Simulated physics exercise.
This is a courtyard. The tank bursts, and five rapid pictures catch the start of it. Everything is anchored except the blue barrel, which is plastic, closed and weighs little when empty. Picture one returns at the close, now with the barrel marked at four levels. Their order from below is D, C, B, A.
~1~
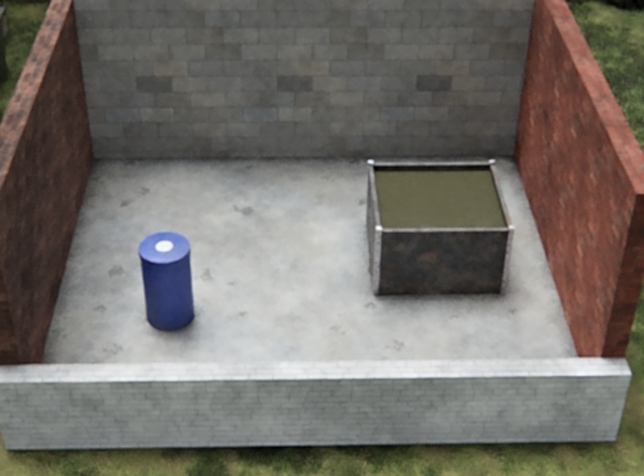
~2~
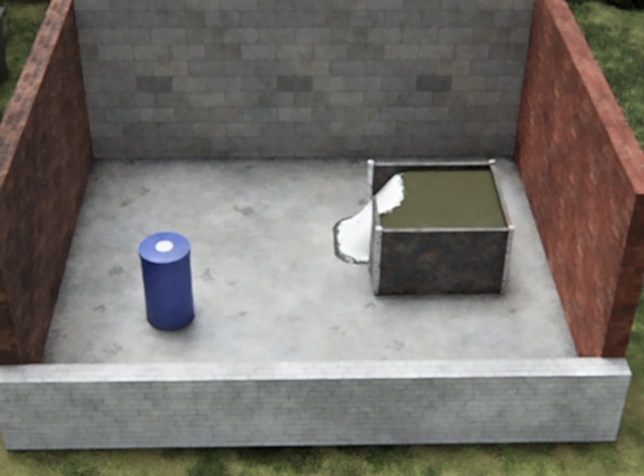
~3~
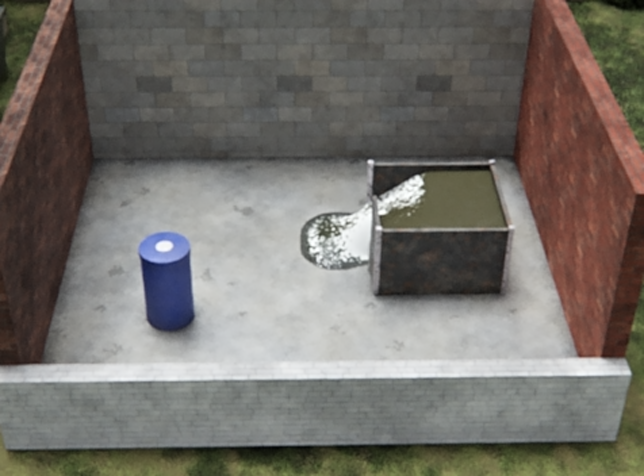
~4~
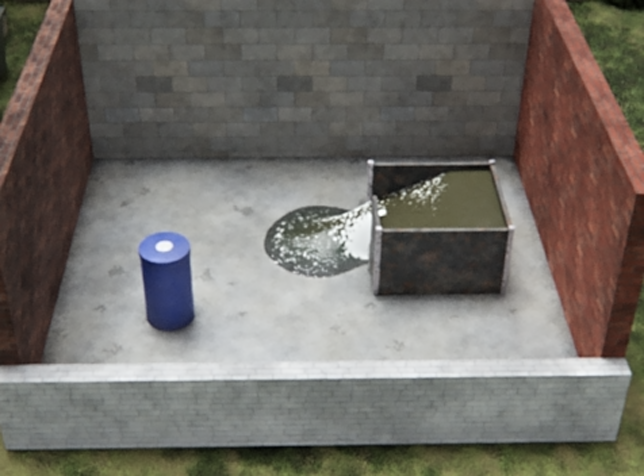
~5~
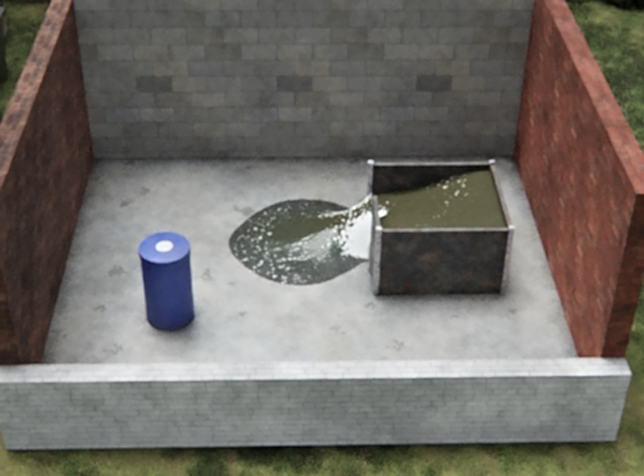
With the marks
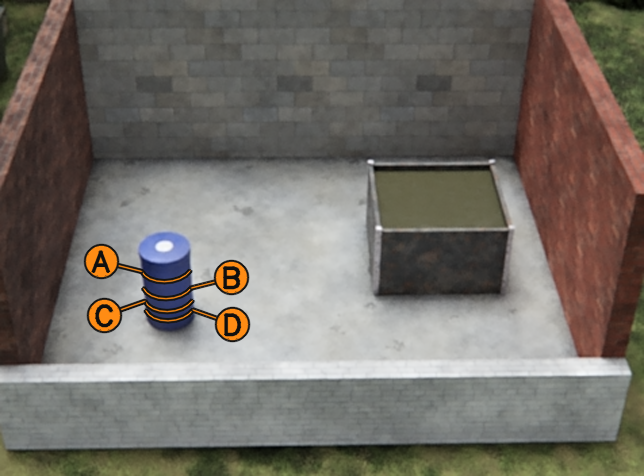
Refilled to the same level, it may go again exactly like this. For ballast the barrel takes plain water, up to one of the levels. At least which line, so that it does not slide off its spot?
D is the one.
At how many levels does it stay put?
All of the four.
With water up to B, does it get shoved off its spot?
No, not at all.
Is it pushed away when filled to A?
No, that is safe.
On the marked copy, A at (164, 281); B at (166, 298); C at (167, 311); D at (168, 320); from the bottom up D, C, B, A.
With A, it does not move.
With B, it does not move.
With C, it does not move.
With D, it does not move.
